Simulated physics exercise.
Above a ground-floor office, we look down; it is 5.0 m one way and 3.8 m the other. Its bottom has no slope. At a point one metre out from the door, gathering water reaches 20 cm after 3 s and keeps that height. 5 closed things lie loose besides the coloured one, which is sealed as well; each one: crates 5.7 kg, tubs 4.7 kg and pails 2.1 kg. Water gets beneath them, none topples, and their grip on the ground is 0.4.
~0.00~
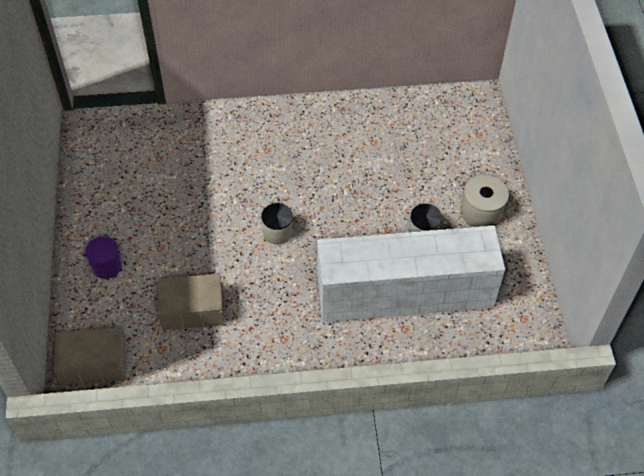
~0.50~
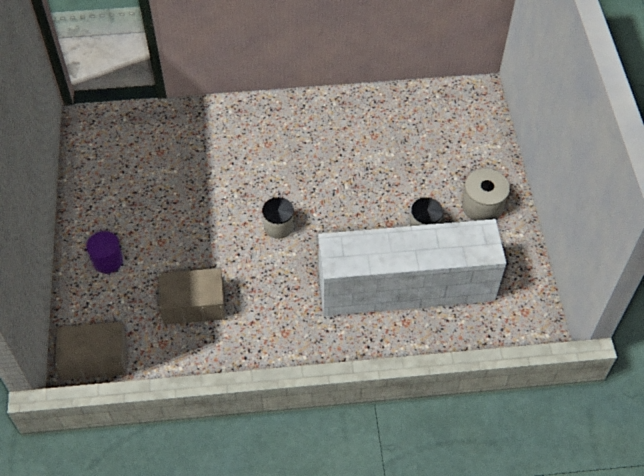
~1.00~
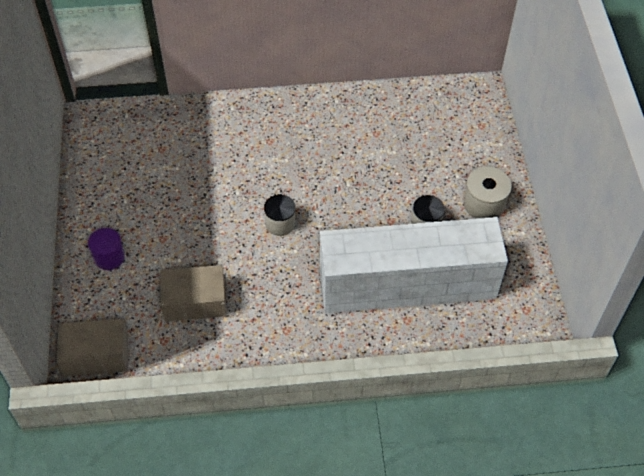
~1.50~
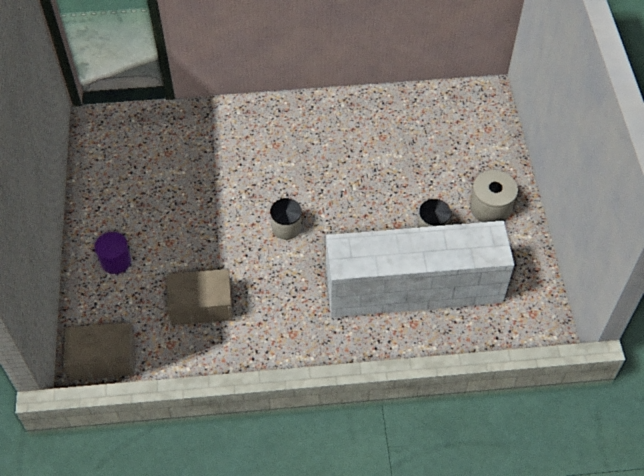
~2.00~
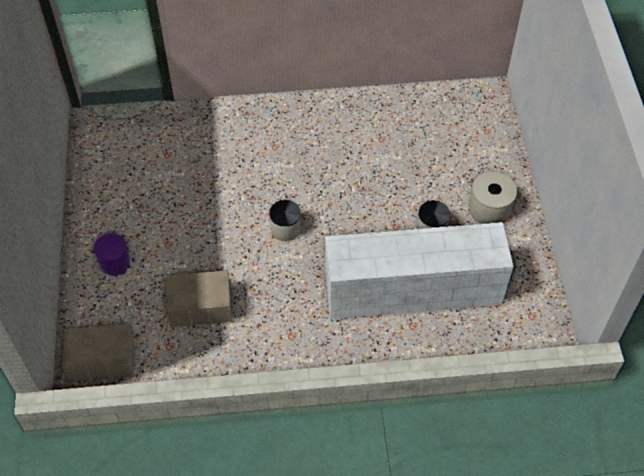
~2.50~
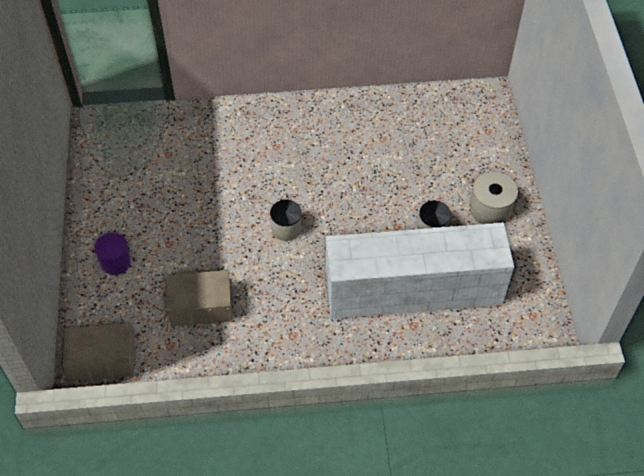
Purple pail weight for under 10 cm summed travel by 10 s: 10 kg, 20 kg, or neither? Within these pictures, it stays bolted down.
Pick: The bigger mass.
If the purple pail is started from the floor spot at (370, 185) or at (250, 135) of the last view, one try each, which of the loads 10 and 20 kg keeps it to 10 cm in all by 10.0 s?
Try by try, any option works; any option works.
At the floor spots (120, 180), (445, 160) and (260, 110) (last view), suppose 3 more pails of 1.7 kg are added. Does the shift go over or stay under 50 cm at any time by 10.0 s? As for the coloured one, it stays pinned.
First: Beyond the limit; second: Inside the limit; third: Inside the limit.
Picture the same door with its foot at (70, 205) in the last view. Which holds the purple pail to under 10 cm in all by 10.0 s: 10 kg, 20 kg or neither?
In that setup the first mass works.
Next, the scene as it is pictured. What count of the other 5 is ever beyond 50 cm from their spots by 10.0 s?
Count: 3.
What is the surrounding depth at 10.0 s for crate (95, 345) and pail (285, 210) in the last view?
Roughly 10 and 2 cm.
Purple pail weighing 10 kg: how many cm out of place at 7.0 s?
Shift: Roughly 50 cm.
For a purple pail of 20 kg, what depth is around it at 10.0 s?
Depth: Approx. 10 cm.
After 3.5 s the purple pail would be 0 cm from its start with 10 kg and 0 cm from its start with 20 kg; 2 cm of water round it then.
After 4.5 s the purple pail would be 15 cm from its start with 10 kg and 0 cm from its start with 20 kg; 7 cm of water round it then.
After 7.0 s the purple pail would be 55 cm from its start with 10 kg and 0 cm from its start with 20 kg; 6 cm of water round it then.
After 10.0 s the purple pail would be 82 cm from its start with 10 kg and 0 cm from its start with 20 kg; 10 cm of water round it then.
